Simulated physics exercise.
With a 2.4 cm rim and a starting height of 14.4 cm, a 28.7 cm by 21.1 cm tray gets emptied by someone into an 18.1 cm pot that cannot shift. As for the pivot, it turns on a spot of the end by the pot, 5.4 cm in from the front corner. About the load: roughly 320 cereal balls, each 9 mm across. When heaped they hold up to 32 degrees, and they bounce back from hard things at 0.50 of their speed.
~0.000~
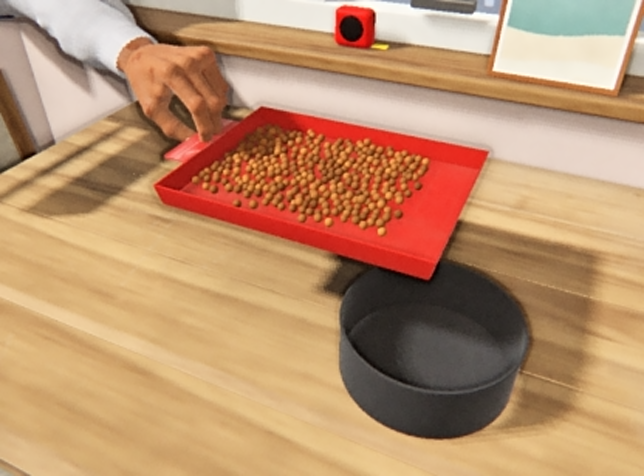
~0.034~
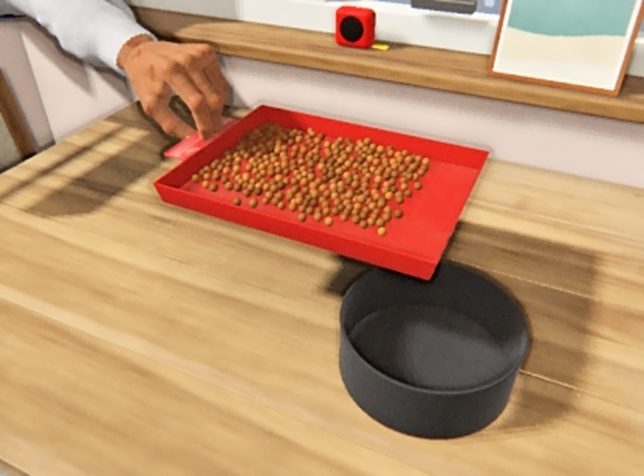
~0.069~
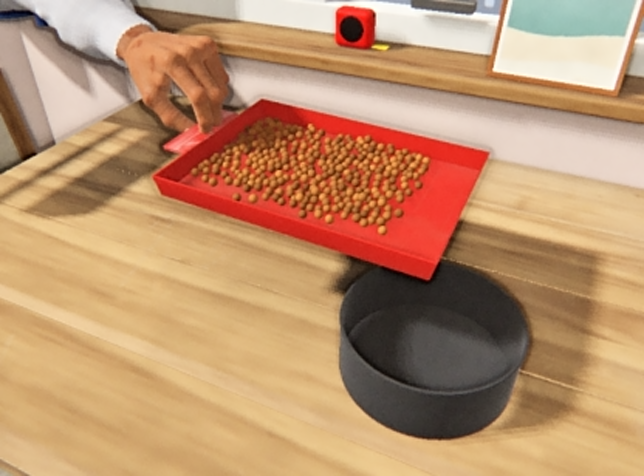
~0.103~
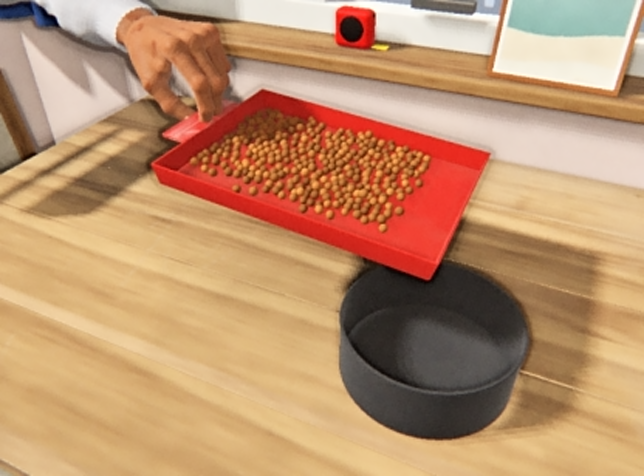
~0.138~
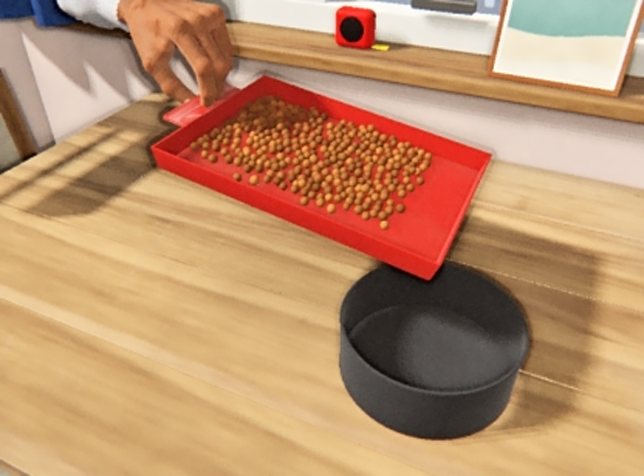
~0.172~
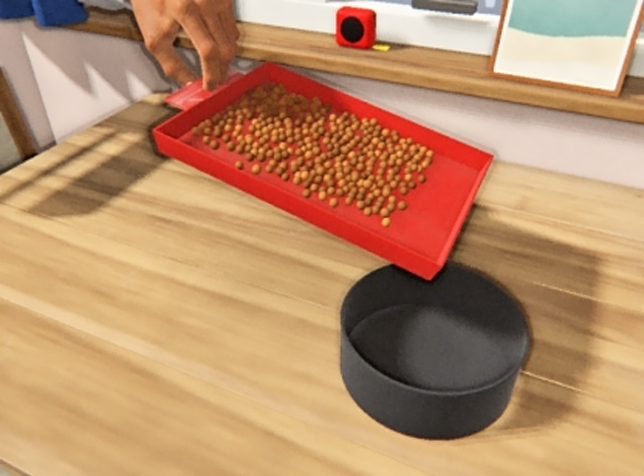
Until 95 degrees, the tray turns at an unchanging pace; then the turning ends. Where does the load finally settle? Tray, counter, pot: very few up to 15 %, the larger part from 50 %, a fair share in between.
Tray very few; counter the larger part; pot a fair share.
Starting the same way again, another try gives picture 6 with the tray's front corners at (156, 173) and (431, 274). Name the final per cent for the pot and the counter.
You'd end with pot at 70 and counter at 30.
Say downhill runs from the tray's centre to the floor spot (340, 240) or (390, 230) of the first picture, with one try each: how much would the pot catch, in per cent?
That would be close to 75 per cent and then close to 90 per cent.
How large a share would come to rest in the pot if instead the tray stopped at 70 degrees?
I'd say close to 15 percent.
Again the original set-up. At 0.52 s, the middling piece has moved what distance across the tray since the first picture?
It has moved some 8 cm from its start.
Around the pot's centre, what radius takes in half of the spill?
18 cm.
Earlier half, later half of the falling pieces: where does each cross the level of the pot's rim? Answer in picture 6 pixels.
First near (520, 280), later near (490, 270).
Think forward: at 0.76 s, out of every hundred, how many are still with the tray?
Value: About 65%.
Then, at 0.52 s, tilt 53 degrees; the tray holds 100 %, the pot 0 %.
After 0.76 s, tilt 80 degrees; the tray holds 65 %, the pot 0 %.
After 1.10 s, tilt 95 degrees; the tray holds 20 %, the pot 20 %.
By 2.0 s all is still; tray 0 %, counter 65 %, pot 35 %.
